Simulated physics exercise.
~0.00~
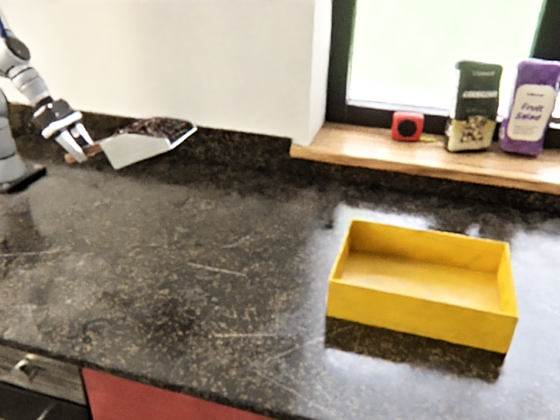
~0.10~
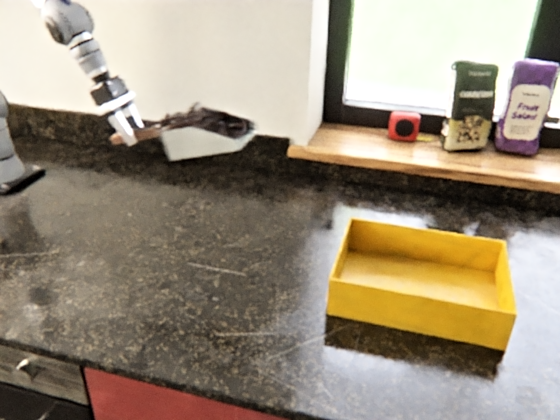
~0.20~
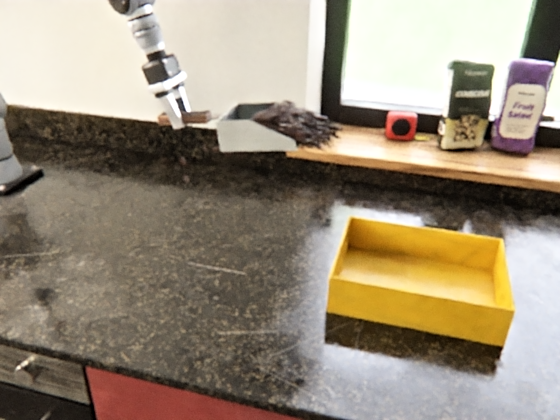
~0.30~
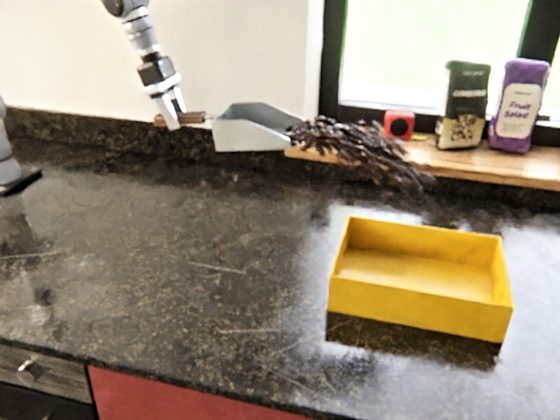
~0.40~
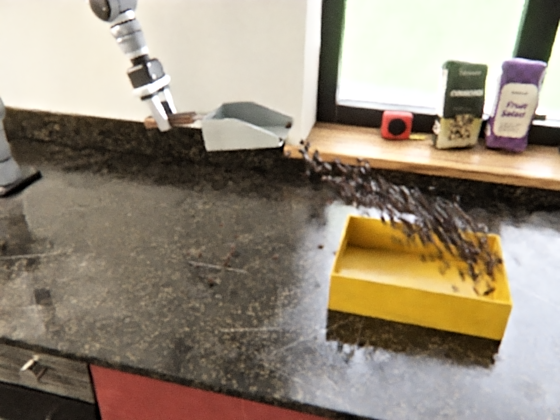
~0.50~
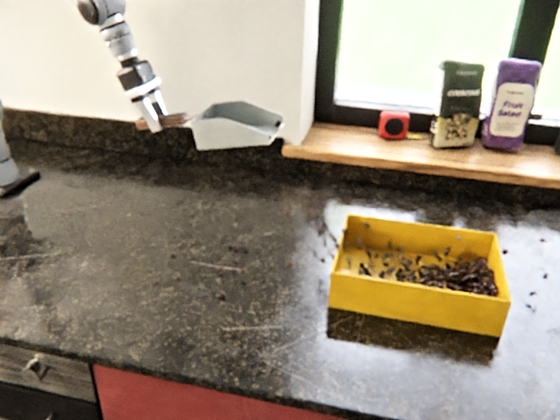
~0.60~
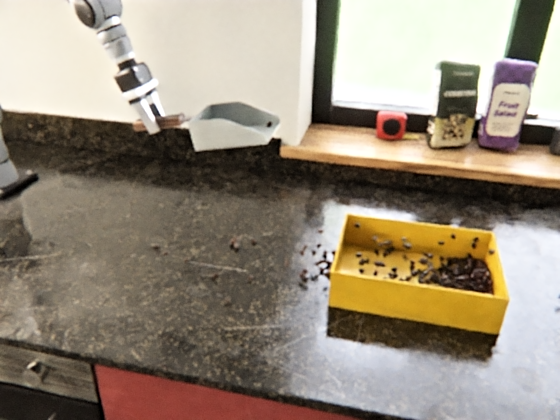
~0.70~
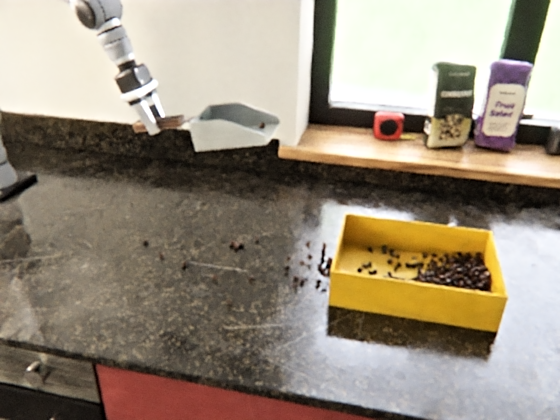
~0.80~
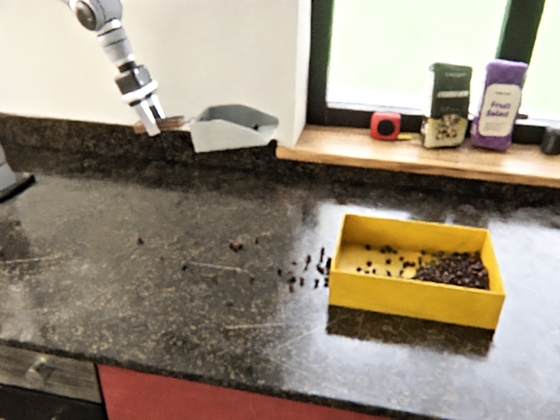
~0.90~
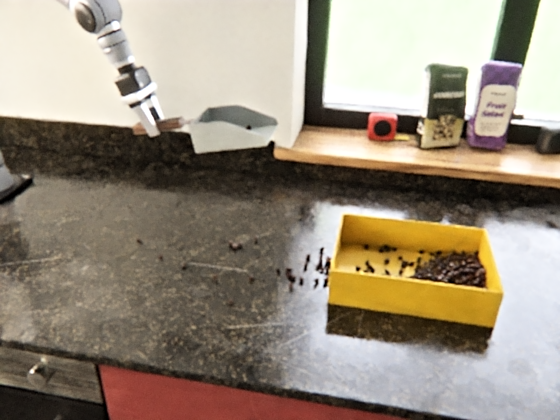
Dark beans flying off a scoop swung rightward by a robot arm, most landing in a yellow bin, some scattering across the counter.
